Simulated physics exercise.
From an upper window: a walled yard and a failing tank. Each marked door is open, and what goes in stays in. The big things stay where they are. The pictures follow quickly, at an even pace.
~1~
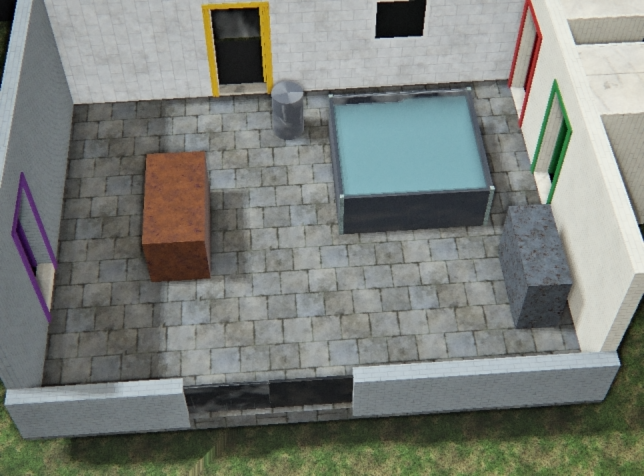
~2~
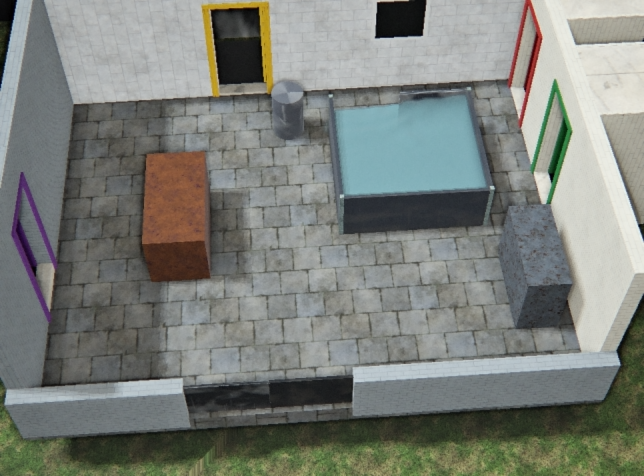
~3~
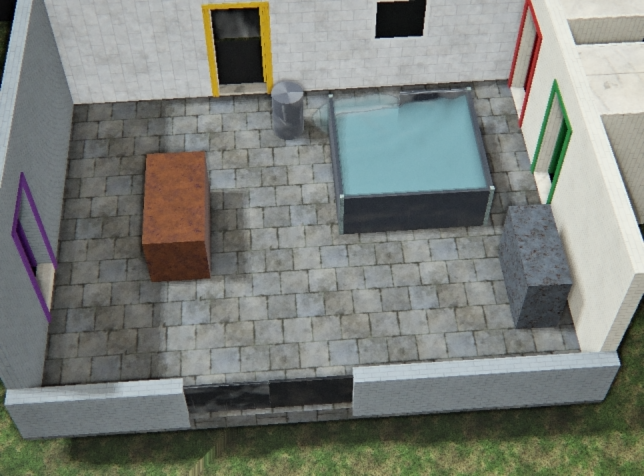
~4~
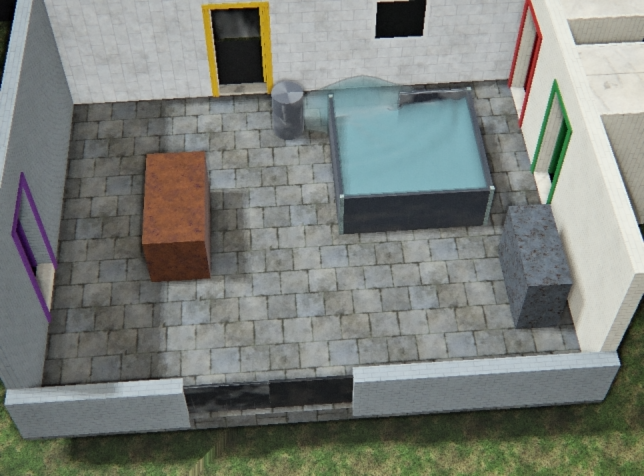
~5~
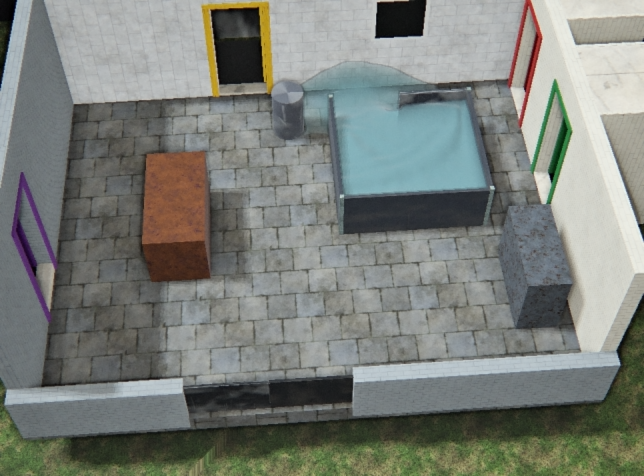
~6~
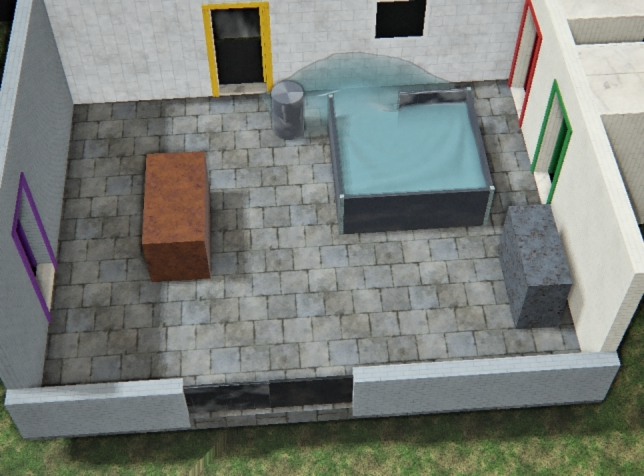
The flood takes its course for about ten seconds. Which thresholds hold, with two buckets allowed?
In the end: The purple door stays under that; the red door takes more than that; the yellow door takes more than that; the green door stays under that.
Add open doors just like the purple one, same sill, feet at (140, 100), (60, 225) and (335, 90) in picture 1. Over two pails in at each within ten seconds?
As listed: Takes less, holds, takes more.
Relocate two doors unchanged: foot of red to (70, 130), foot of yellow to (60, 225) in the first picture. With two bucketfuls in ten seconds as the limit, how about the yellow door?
Yellow is over.
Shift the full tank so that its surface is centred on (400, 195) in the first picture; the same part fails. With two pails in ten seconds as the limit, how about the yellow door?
Yellow is over.
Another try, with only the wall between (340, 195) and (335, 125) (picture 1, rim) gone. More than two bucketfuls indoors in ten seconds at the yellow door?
In short: The yellow door takes more.
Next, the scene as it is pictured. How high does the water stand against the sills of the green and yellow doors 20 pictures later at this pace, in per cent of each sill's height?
About 70 and 270 per cent.
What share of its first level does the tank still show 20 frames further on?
Close to 42 %.
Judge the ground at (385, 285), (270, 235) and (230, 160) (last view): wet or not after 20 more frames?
In that order: Free of water, no water, flooded.
A moment on, water covers 15 % of the floor; the purple door not reached, the red door under two buckets in, the yellow door under two buckets in, the green door not reached.
Next, water covers 30 % of the floor; the purple door not reached, the red door far over two buckets in, the yellow door over two buckets in, the green door wet at the sill, nothing in.
Then, water covers 45 % of the floor; the purple door wet at the sill, nothing in, the red door far over two buckets in, the yellow door far over two buckets in, the green door wet at the sill, nothing in.
Later, water covers 70 % of the floor; the purple door wet at the sill, nothing in, the red door far over two buckets in, the yellow door far over two buckets in, the green door wet at the sill, nothing in.
In the end, water covers 90 % of the floor; the purple door wet at the sill, nothing in, the red door far over two buckets in, the yellow door far over two buckets in, the green door wet at the sill, nothing in.
